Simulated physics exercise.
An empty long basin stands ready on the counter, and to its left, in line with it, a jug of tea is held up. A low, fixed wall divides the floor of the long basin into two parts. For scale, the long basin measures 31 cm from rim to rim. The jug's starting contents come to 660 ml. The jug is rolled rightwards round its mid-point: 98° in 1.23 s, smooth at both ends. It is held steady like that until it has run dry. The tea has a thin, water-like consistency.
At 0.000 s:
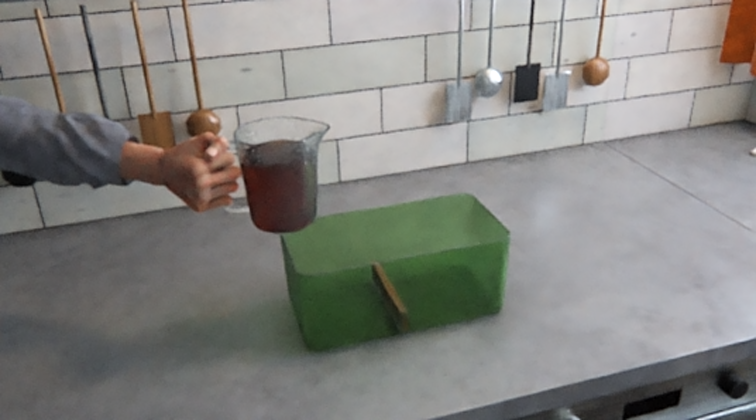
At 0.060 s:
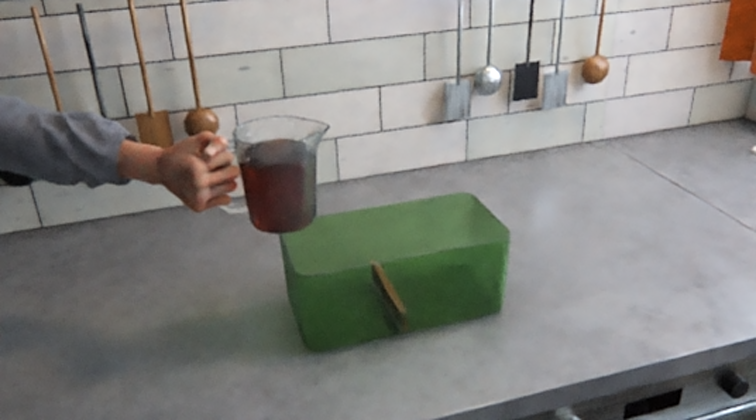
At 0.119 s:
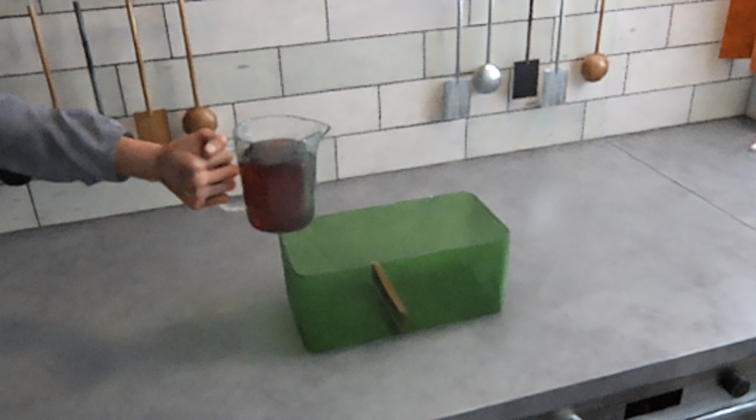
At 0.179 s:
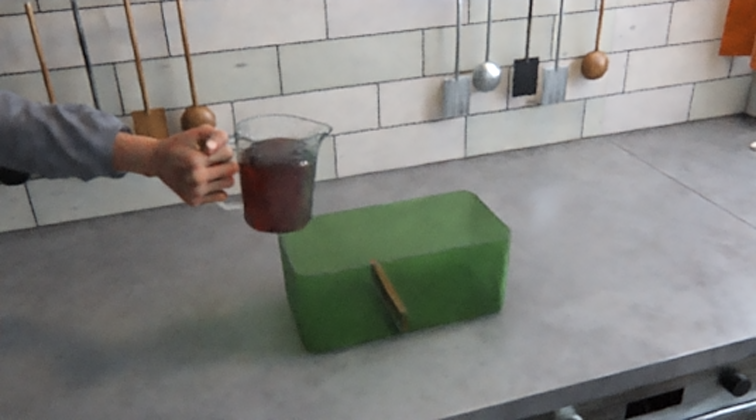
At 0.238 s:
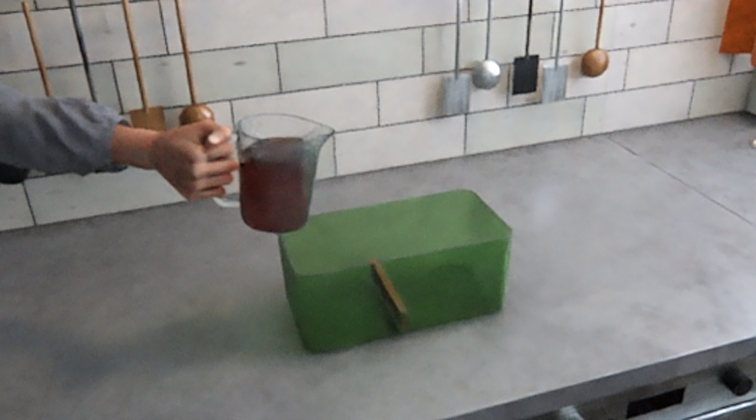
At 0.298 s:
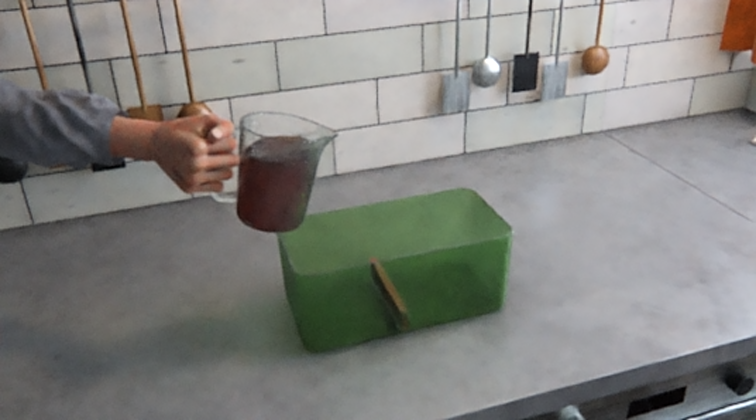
A hand holding a glass jug of tea above an empty green basin on a grey counter, slowly tilting it slightly rightwards.
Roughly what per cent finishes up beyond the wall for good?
Roughly 48 per cent.
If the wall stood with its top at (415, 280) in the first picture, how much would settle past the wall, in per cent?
10 per cent.
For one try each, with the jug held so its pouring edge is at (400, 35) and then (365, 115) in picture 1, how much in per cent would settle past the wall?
About 65 %, then about 95 %.
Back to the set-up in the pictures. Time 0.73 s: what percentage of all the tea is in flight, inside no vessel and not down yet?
Share: Roughly 10 per cent.
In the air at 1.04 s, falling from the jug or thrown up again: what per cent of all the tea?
Around 14 percent of the liquid.
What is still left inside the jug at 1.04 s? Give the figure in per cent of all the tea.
Roughly 38 per cent.
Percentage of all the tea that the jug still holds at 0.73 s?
I'd estimate some 88 % remains.
By 0.73 s the tilt is 63° and 87 per cent is still to pour, 1 is left of the wall and 1 right of it.
By 1.04 s the tilt is 93° and 38 per cent is still to pour, 16 is left of the wall and 32 right of it.
By 1.37 s the tilt is 98° and 6 per cent is still to pour, 45 is left of the wall and 46 right of it.
By 1.73 s the tilt is 98° and 0 per cent is still to pour, 51 is left of the wall and 48 right of it.
At rest 52 per cent lies left of the wall, 48 right of it and 1 outside.
